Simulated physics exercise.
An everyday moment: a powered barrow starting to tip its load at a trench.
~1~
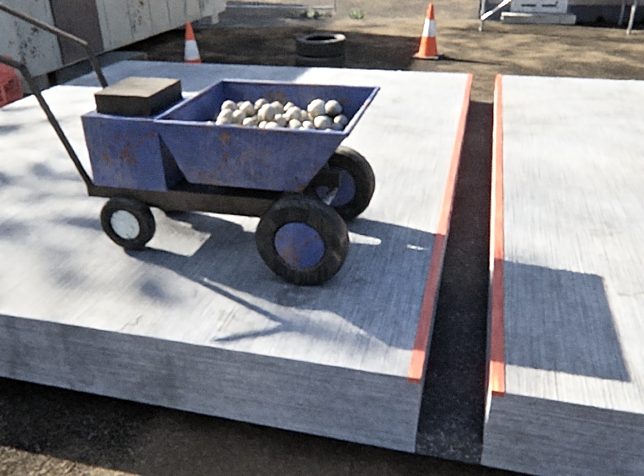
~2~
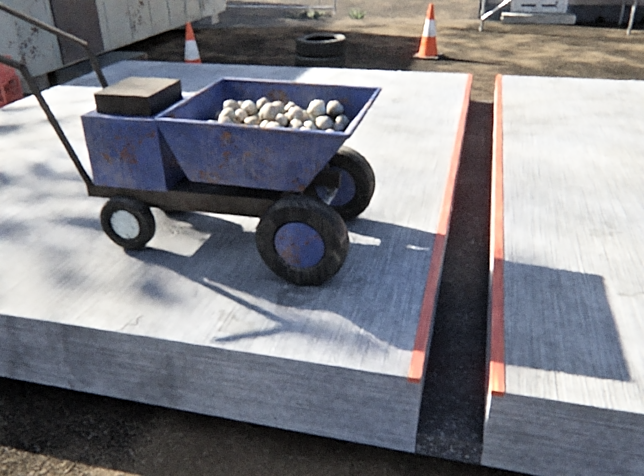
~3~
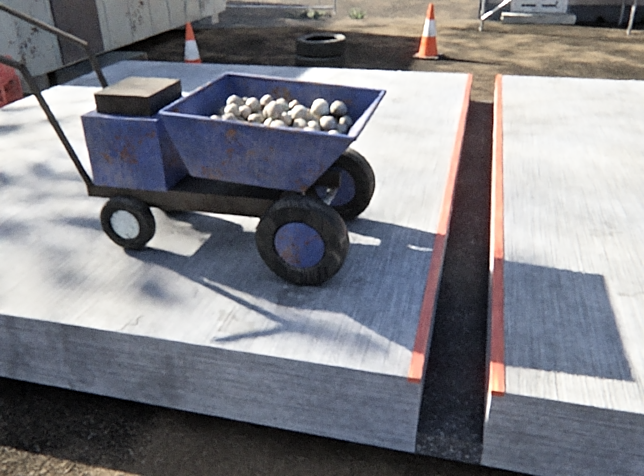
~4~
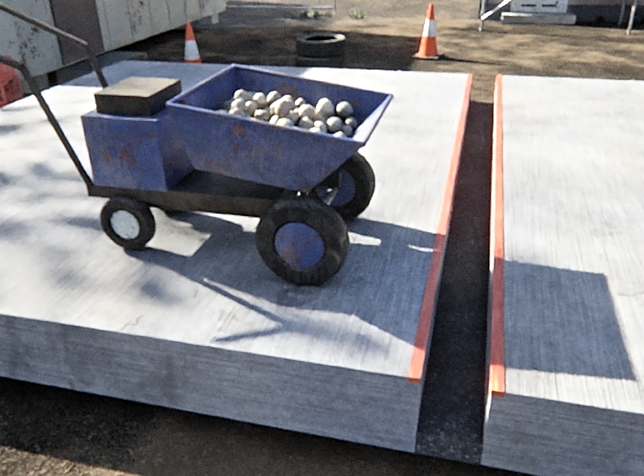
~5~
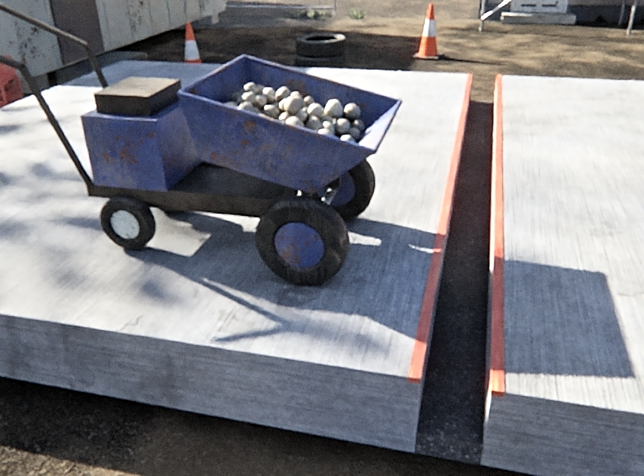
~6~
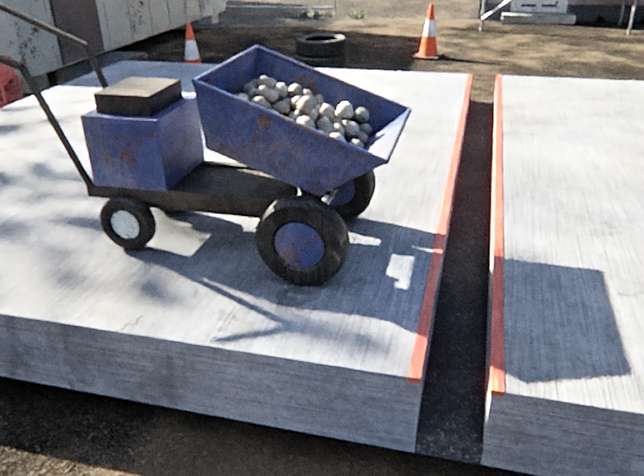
In a sunlit yard, two pale, wood-grained platforms edged with orange strips lie on either side of a narrow trench, seen from slightly above by a still camera. A blue barrow with black tyres stands on the left platform, its skip holding rounded grey stones, with traffic cones and a tyre behind. The skip tilts steadily towards the right, its rear rising, while the wheels stay put.
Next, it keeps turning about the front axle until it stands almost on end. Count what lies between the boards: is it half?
It catches the larger part.
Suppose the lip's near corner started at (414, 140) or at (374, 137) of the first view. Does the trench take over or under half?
First below a half, then most of it.
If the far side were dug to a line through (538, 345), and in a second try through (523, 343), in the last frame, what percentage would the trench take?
About 90 and 90 per cent.
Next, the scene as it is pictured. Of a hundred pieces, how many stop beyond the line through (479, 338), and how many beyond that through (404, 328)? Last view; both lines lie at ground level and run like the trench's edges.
About 20 and 90 per cent.
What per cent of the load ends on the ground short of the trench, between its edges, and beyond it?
Short near 5; between near 85; beyond near 5.
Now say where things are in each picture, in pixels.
Lip of the skip at (346, 135), level; top of the load at (265, 116), river pebbles; first edge of the trench at (423, 329); far edge at (498, 340), the trench under half as wide as the skip, and about as deep as wide, in the first frame.
Lip of the skip at (348, 136), level; top of the load at (252, 123), in the second frame.
Lip of the skip at (354, 139), tipped barely; top of the load at (256, 121), in the third frame.
Lip of the skip at (363, 144), tipped a little; top of the load at (244, 120), in the fourth frame.
Lip of the skip at (374, 152), tipped a little; top of the load at (253, 114), in the fifth frame.
Lip of the skip at (386, 162), tipped clearly; top of the load at (263, 108); first edge of the trench at (423, 329); far edge at (498, 340), in the sixth frame.
Soon after the last picture, skip tipped steeply; all in the skip.
A little later, skip tipped right over; about two thirds in the skip; about a third in or heaped over the trench.
Later still, skip tipped right over; a small part in the skip; a small part short of the trench; most in or heaped over the trench; a stray few beyond it.
At rest, skip tipped right over; a small part in the skip; a small part short of the trench; most in or heaped over the trench; a stray few beyond it.
